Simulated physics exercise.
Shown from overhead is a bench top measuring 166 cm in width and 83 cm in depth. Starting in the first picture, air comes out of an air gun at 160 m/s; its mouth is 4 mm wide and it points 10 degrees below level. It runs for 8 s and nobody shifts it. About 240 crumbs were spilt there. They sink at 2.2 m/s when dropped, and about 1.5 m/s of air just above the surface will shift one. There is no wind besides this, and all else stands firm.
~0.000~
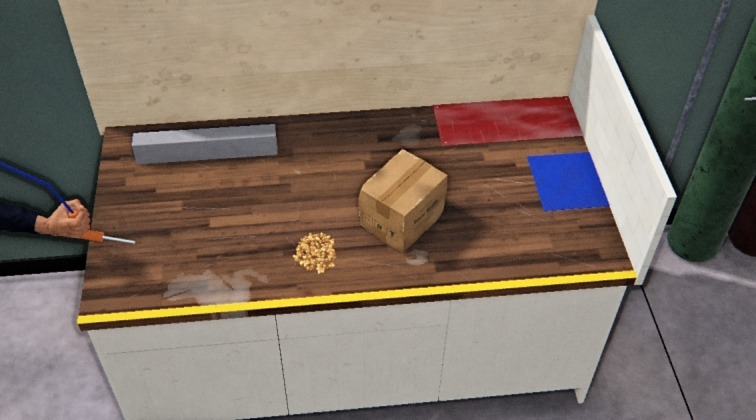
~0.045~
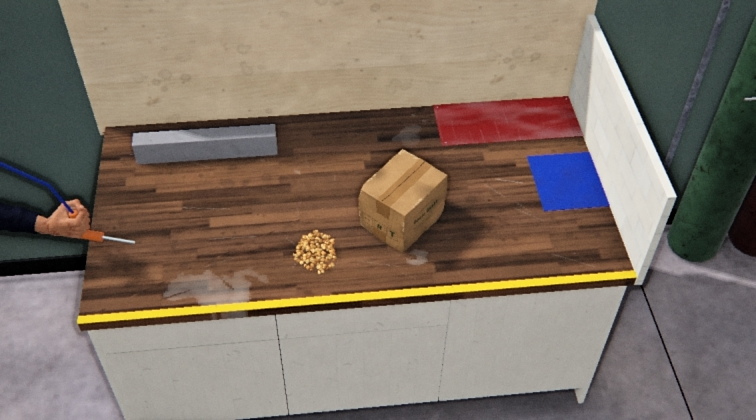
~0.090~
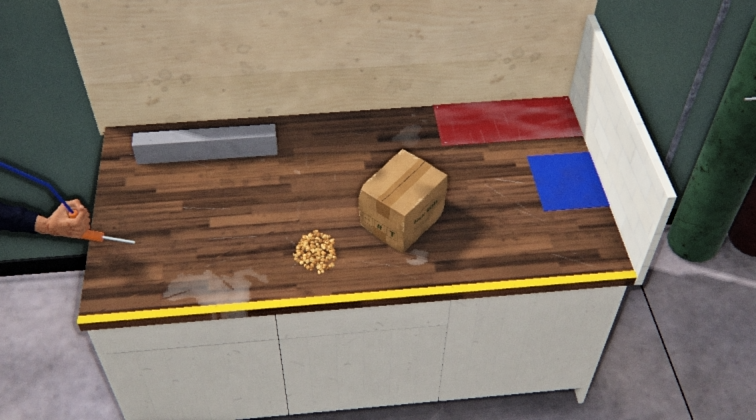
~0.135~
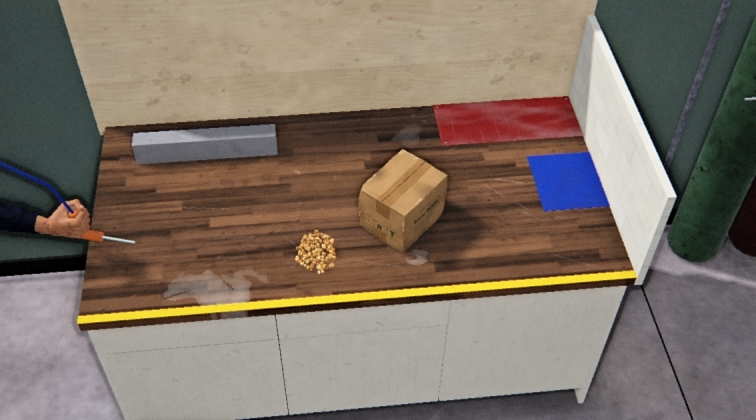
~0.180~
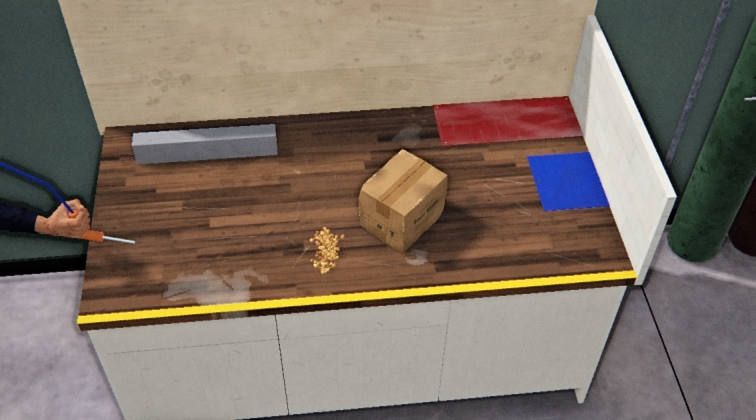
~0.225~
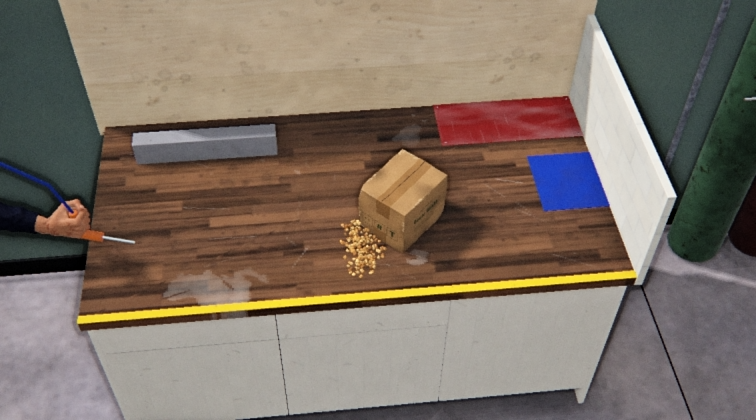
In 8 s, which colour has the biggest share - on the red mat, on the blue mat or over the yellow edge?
Most end up at yellow.
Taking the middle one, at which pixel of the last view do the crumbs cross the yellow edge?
Somewhere about (556, 284).
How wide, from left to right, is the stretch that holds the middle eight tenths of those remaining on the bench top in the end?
Around 50 cm.
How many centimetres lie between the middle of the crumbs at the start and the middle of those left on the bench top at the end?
About 105 centimetres.
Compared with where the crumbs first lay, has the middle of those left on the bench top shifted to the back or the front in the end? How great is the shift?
Shift toward the far edge, approx. 40 cm.
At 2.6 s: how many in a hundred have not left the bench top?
Close to 50 in a hundred are still there.
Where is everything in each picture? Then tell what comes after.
In the first picture, the middle of the crumbs is near (316, 252), none has stirred yet and the mouth of the air gun is at (135, 243).
In the second picture, the middle of the crumbs is near (315, 251), none has stirred yet, the blue mat is centred on (568, 181), the yellow edge is centred on (364, 300) and the red mat is centred on (507, 120).
In the third picture, the middle of the crumbs is near (315, 251), none has stirred yet, the top of a box is at (404, 181) and the top of a plank is at (204, 135).
In the fourth picture, the middle of the crumbs is near (317, 250) and none has stirred yet.
In the fifth picture, the middle of the crumbs is near (327, 251), the farthest in sight from the air gun is at (343, 237) and about 65 % have left their places.
In the sixth picture, the middle of the crumbs is near (359, 247), the farthest in sight from the air gun is at (385, 249) and all have left their places.
After 1.6 s, 44 % are on the move or not yet settled, 3 % are on the blue mat, 50 % over the yellow edge and 1 % on the red mat; the middle of those still in play is near (615, 220).
After 2.6 s, 38 % are on the move or not yet settled, 1 % are on the blue mat, 53 % over the yellow edge and 5 % on the red mat; the middle of those still in play is near (614, 218).
After 4.4 s, 33 % are on the move or not yet settled, 2 % are on the blue mat, 56 % over the yellow edge and 7 % on the red mat; the middle of those still in play is near (588, 149).
After 8.0 s, at the end, 2 % are on the blue mat, 59 % over the yellow edge and 9 % on the red mat; the middle of those still in play is near (584, 142).
